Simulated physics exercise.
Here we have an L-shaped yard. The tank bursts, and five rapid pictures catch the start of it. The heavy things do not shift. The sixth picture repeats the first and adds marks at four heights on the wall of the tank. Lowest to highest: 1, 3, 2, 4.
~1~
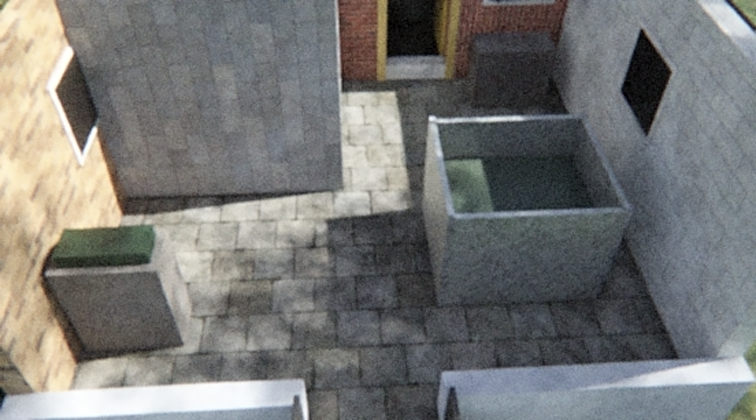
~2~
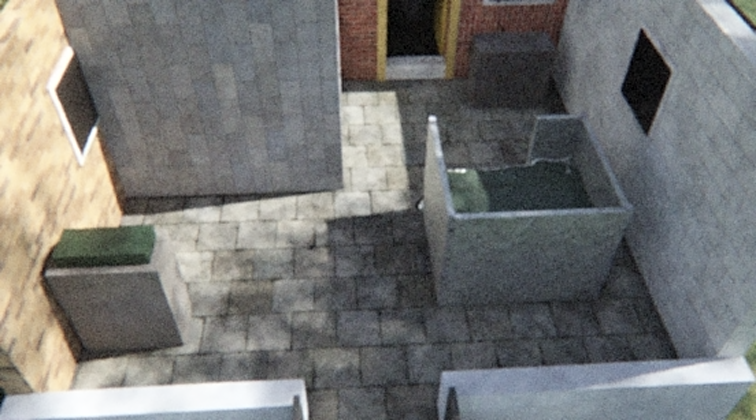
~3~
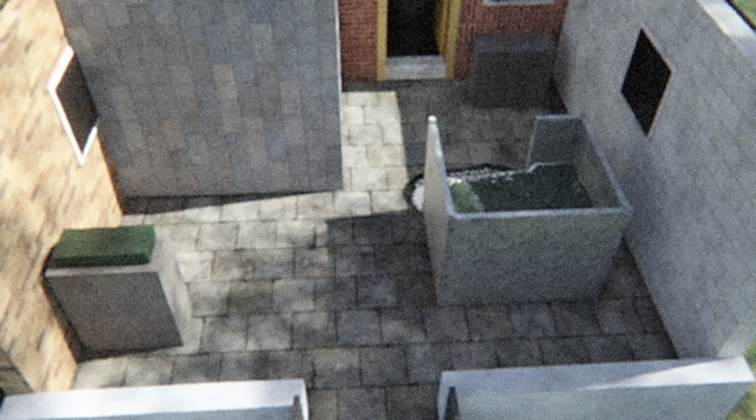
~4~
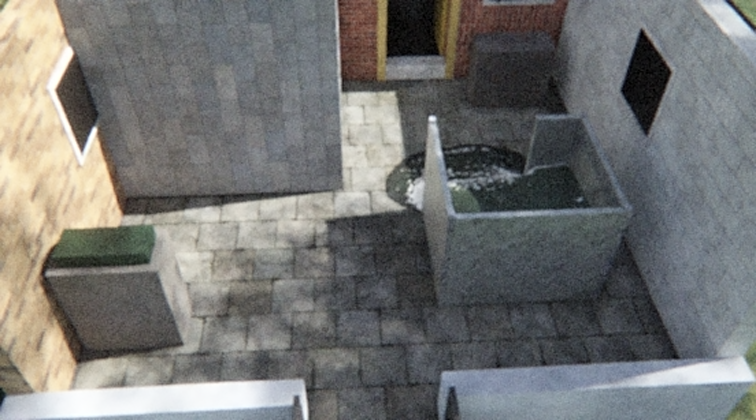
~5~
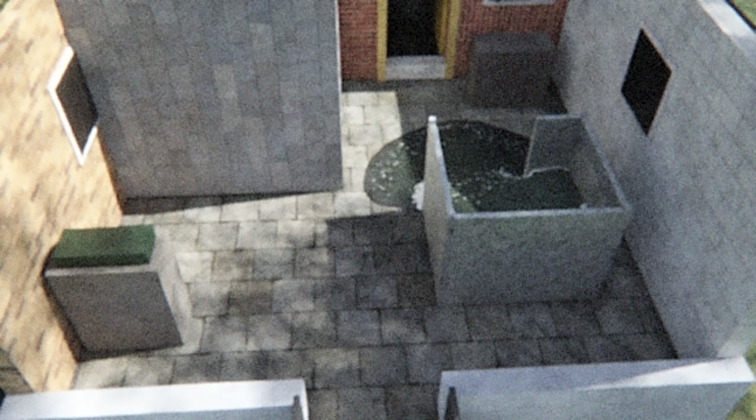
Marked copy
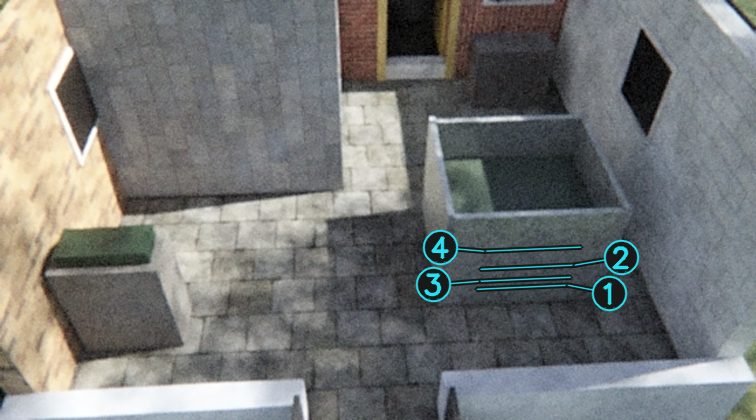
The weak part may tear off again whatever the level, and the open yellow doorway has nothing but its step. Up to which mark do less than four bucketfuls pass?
Choose 2.
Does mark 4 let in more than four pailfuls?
Yes, it does.
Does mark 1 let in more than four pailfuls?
No, not at all.
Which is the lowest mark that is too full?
Here it is mark 4.
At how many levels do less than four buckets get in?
Three of the four.
In cyan, 1 at (522, 287); 2 at (527, 267); 3 at (524, 279); 4 at (532, 249); from the bottom up 1, 3, 2, 4.
If 1 is chosen, nothing gets over.
If 2 is chosen, a bucket or two gets in.
If 3 is chosen, nothing gets over.
If 4 is chosen, about 12 bucketfuls get in.
